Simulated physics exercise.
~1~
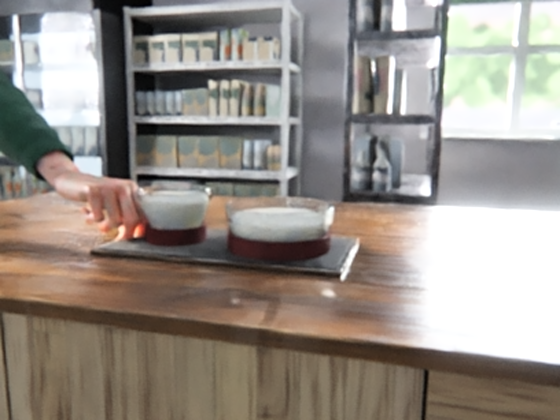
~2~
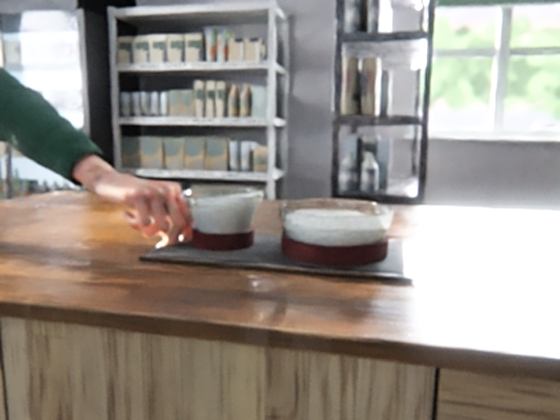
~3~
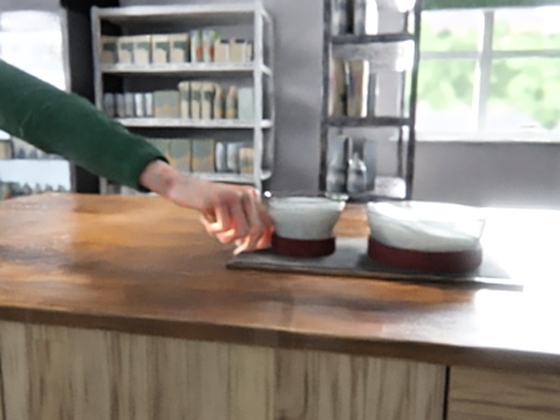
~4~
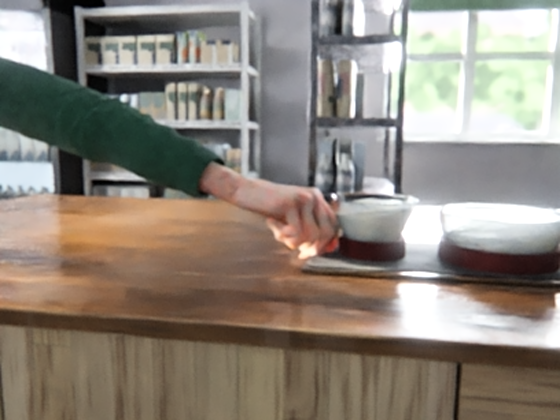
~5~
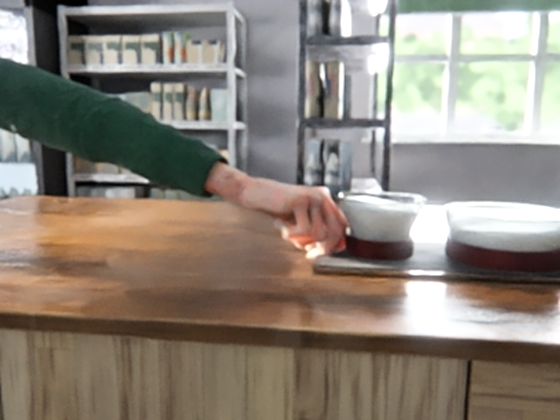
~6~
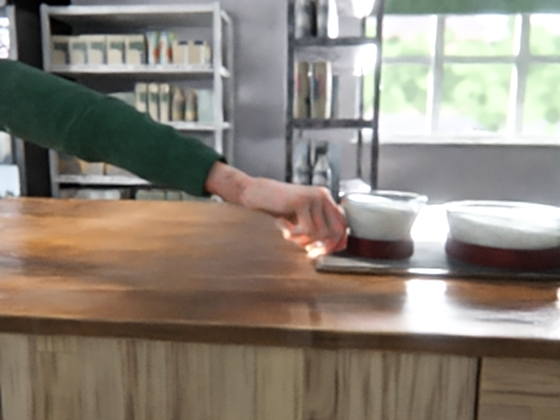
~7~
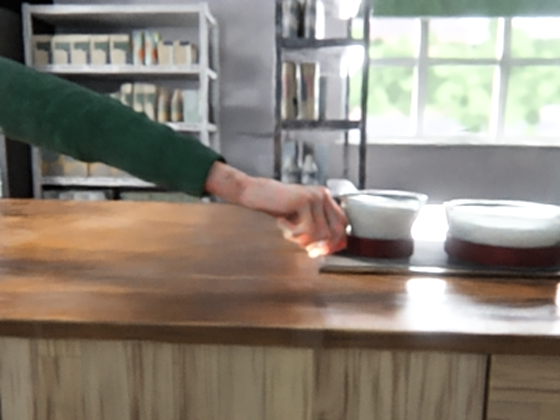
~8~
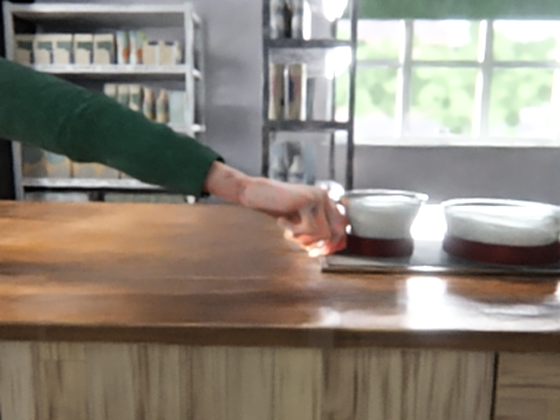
An arm in a green sleeve reaches from the left across a glossy brown wooden counter, seen from the front, with shelves and a bright window behind. Its hand rests against the left end of a dark tray carrying a wide cup and, to its right, a bowl, both open, filled with white milk and set in dark red holders. The hand pushes the tray smoothly to the right, and both vessels travel with it. The tray then slows and stops near the right side, as the view drifts slightly sideways. At the end, both vessels stand upright on the still tray, the hand beside the cup.
